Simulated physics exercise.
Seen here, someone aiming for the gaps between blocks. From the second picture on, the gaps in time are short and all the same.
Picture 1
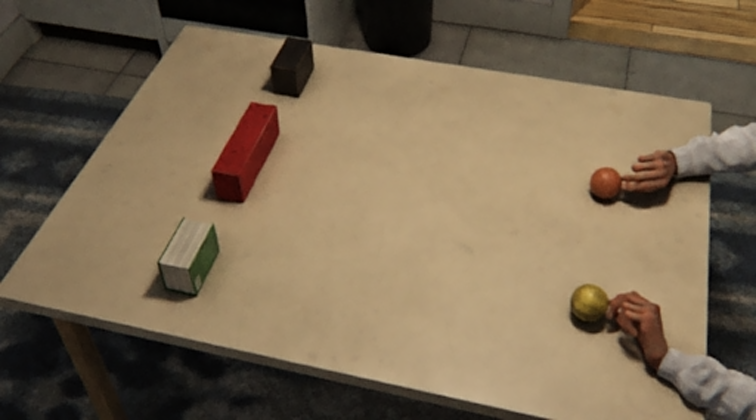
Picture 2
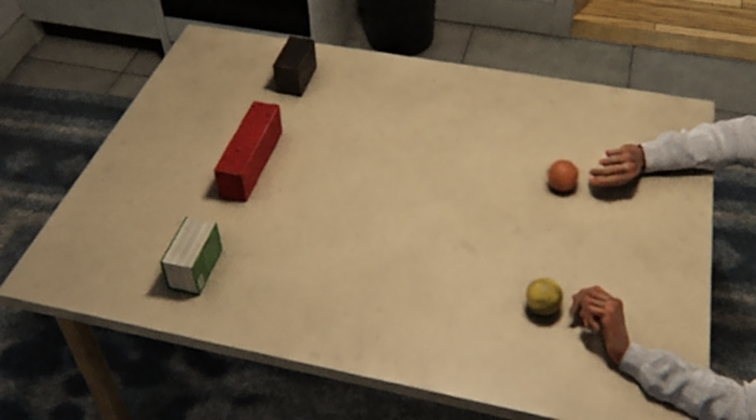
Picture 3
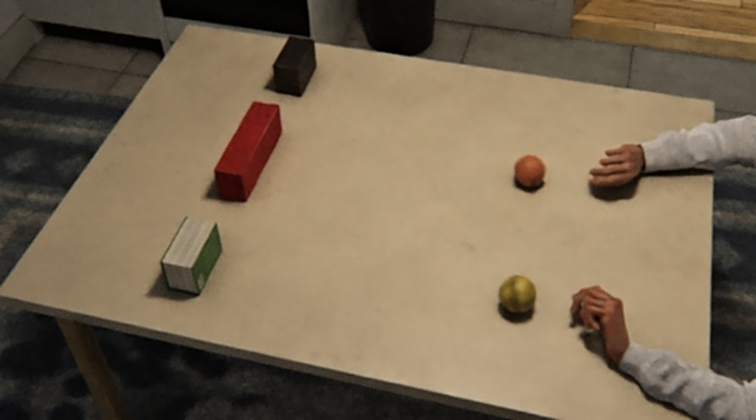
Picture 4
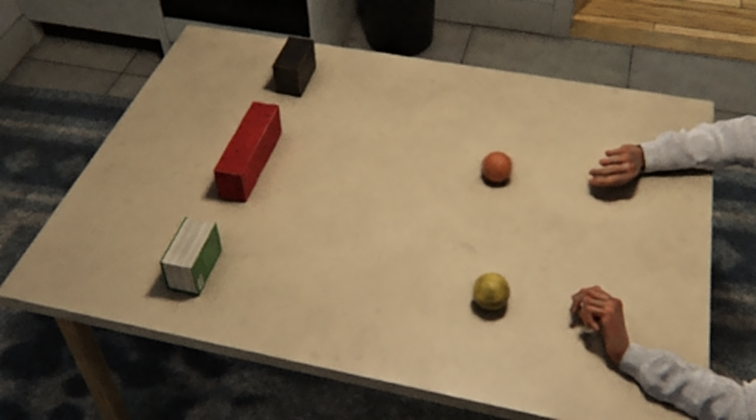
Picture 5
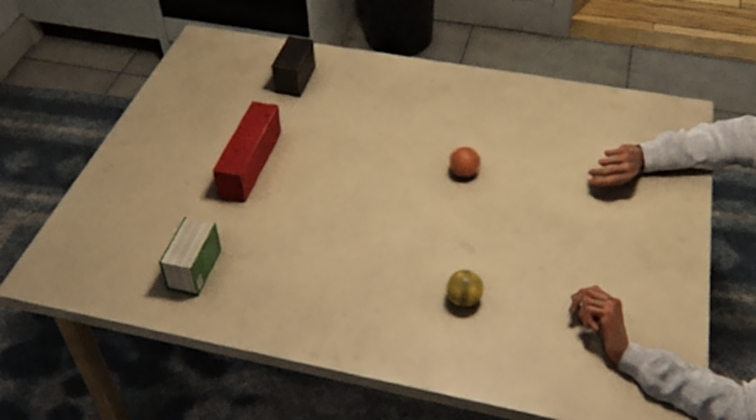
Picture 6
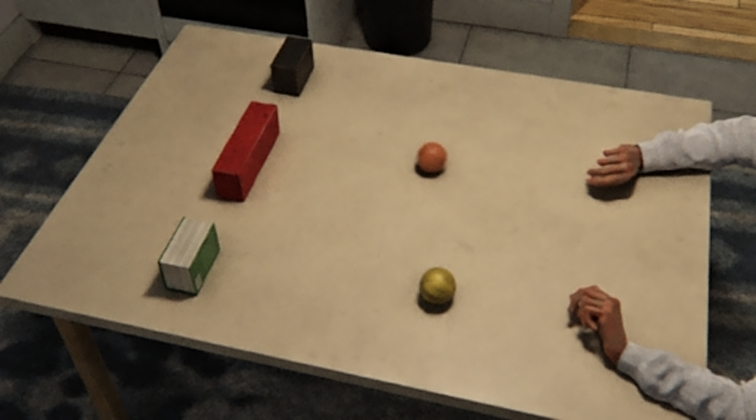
Orange and yellow balls rolling leftward across a table after two hands release them, with black, red and green-and-white blocks standing still.
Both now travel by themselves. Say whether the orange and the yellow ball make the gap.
The orange hits a block and the yellow ball hits a block.
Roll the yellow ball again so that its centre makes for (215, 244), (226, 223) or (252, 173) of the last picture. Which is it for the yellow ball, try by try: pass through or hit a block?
Try by try, it bounces off; gets past; does not get past.
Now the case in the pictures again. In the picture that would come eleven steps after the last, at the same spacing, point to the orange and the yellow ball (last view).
The orange at (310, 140), the yellow ball at (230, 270).
Then, 0.20 s on from there, orange heading on near (331, 144); yellow ball heading on near (355, 277).
Then, 0.56 s on from there, orange coming back near (302, 143); yellow ball coming back near (224, 263).
Then, 1.10 s on from there, orange coming back near (320, 152); yellow ball coming back near (232, 280).
In the end, the orange is stopped; the yellow ball is stopped.
